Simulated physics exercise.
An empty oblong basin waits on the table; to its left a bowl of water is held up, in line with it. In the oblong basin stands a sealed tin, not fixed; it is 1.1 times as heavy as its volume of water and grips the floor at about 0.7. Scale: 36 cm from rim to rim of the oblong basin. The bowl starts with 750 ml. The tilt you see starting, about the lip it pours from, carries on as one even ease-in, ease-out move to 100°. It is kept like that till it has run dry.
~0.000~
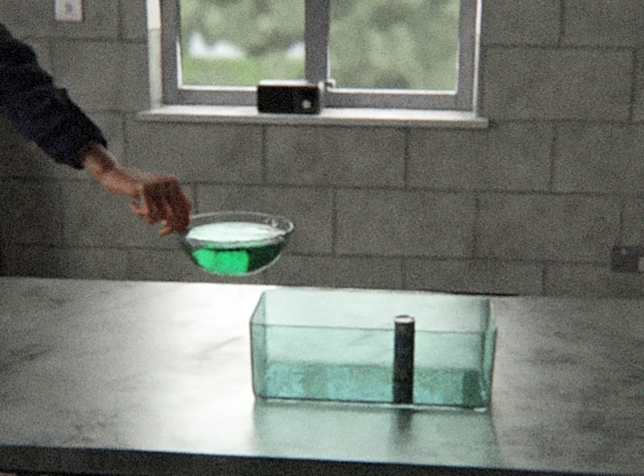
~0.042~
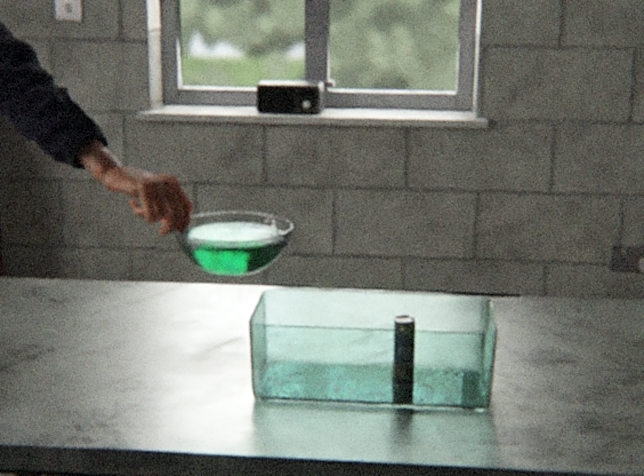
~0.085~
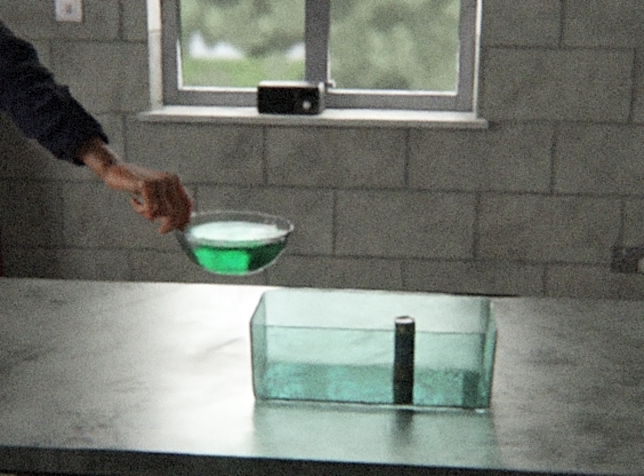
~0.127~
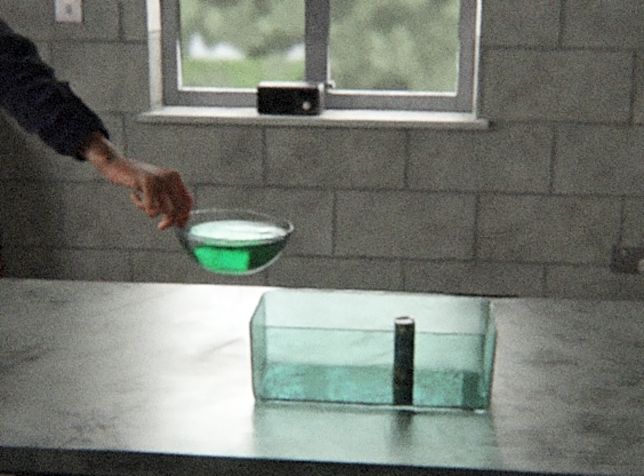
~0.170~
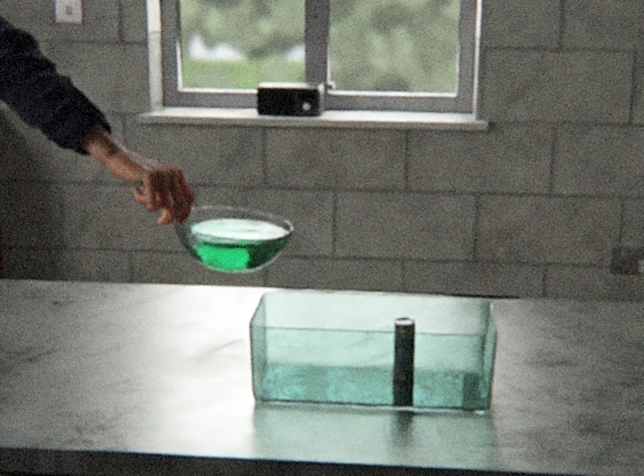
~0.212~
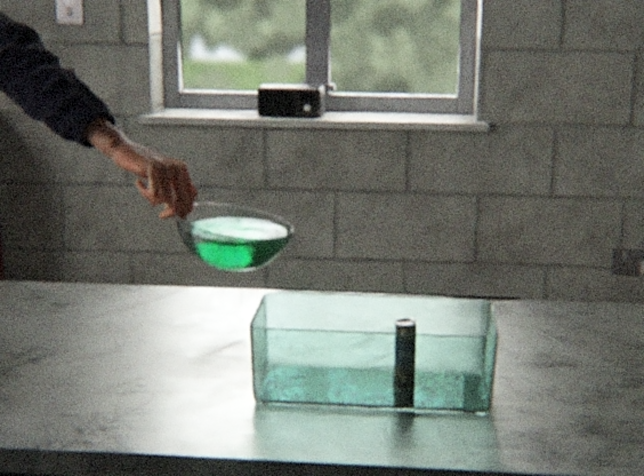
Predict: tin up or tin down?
The tin stays up.
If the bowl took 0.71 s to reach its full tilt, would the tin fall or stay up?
Then it topples.
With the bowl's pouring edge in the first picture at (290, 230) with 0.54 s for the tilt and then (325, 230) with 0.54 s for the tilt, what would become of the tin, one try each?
First it topples; then it keeps standing.
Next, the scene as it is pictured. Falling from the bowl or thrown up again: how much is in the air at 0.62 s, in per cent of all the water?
Near 44 in a hundred.
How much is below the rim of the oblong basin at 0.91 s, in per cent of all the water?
Some 88 per cent.
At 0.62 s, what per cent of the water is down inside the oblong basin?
Near 10 in a hundred.
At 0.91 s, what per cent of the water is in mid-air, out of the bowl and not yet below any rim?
About 10 per cent.
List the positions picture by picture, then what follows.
In the first picture, it leans 0°; its right rim is at (292, 230); the water meets the walls at (181, 234) and (288, 237); the oblong basin's rim runs from (256, 307) to (494, 316); the tin's top is at (405, 321).
In the second picture, it leans 0°; its right rim is at (292, 230); the water meets the walls at (181, 233) and (288, 237).
In the third picture, it leans 2°; its right rim is at (292, 230); the water meets the walls at (181, 232) and (288, 237).
In the fourth picture, it leans 4°; its right rim is at (292, 231); the water meets the walls at (181, 231) and (288, 236).
In the fifth picture, it leans 6°; its right rim is at (292, 232); the water meets the walls at (182, 229) and (289, 235).
In the sixth picture, it leans 10°; its right rim is at (292, 233); the water meets the walls at (183, 226) and (290, 233).
By 0.62 s the tilt is 63° and 45 per cent is still to pour; the tin stands where it began.
By 0.91 s the tilt is 95° and 0 per cent is still to pour; the tin stands where it began.
By 1.22 s the tilt is 100° and 0 per cent is still to pour; the tin stands where it began.
By 1.56 s the tilt is 100° and 0 per cent is still to pour; the tin stands where it began.
At rest the tin stands where it began.
